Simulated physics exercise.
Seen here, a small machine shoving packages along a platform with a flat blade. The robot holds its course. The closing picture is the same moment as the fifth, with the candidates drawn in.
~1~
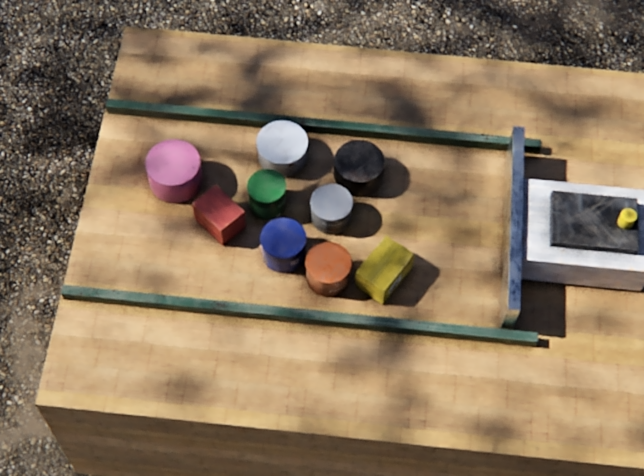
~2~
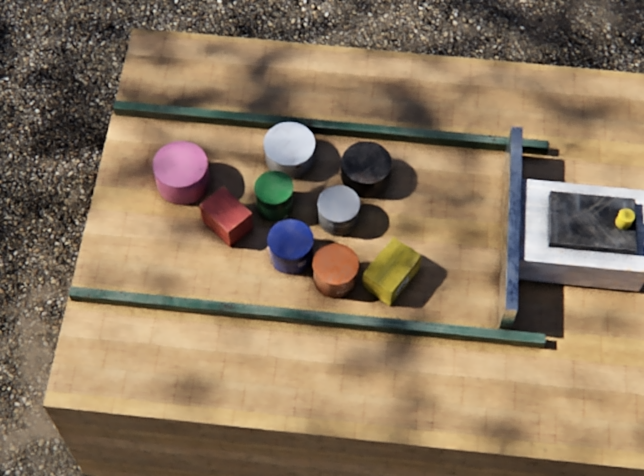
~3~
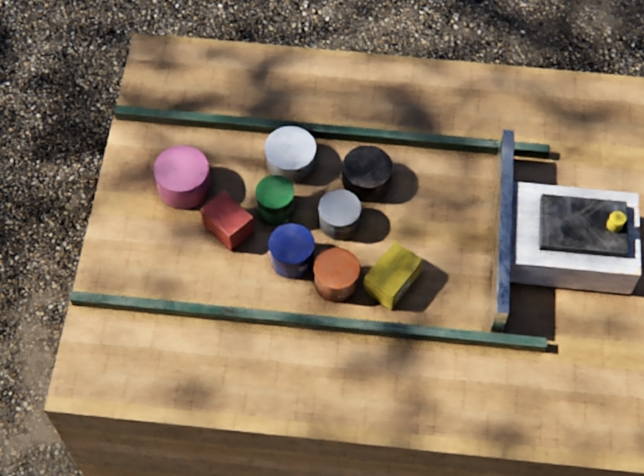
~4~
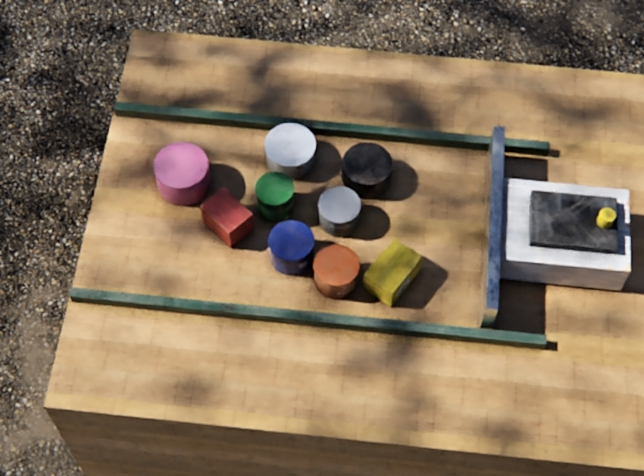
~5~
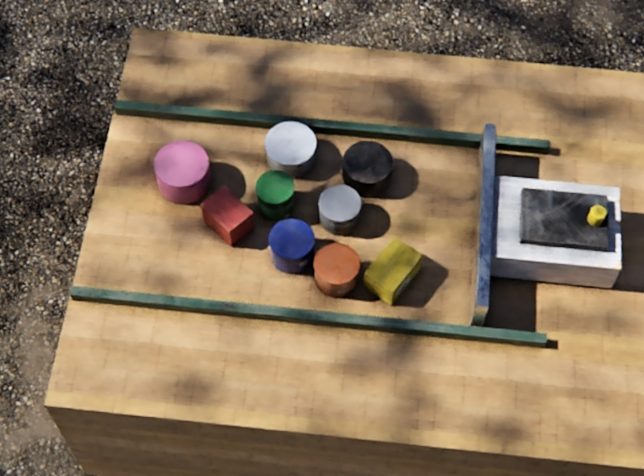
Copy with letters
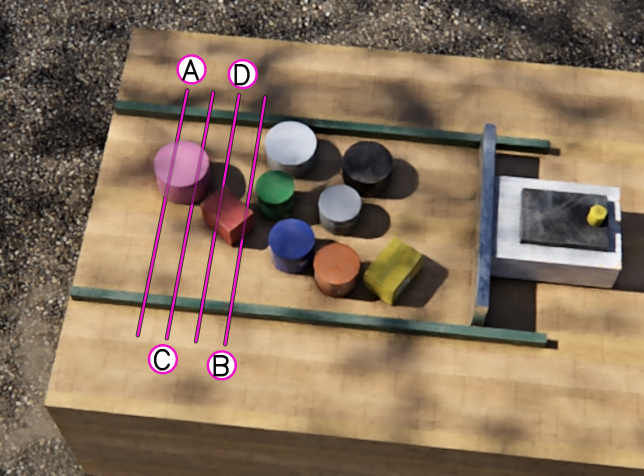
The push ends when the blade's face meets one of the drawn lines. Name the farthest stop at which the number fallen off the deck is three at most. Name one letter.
A is the last line within the limit.
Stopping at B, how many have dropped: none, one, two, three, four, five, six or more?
By then, none.
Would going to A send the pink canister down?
By then, yes.
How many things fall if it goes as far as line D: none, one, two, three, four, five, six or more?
In all, none.
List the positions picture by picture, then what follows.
Red crate (219, 215); orange pail (329, 269); blue pail (284, 246), in the first frame.
Robot (585, 221); white pail (289, 151), in the second frame.
Robot (576, 224); grey pail (340, 215), in the third frame.
Robot (566, 220); yellow box (392, 272), in the fourth frame.
Robot (557, 218); red crate (228, 216); orange pail (337, 270); blue pail (292, 247), in the fifth frame.
On the marked copy, A at (164, 206); B at (246, 214); C at (191, 208); D at (219, 211).
Taking A. A third of the way, robot (440, 207); orange pail (298, 271); yellow box (339, 268).
Two thirds of the way, robot (323, 195); pink canister (161, 159); red crate (156, 205).
When it is over, robot (233, 187); pink canister over the edge; red crate over the edge; three fallen.
As for the rest, B is within the limit but short; C is within the limit but short; D is within the limit but short.
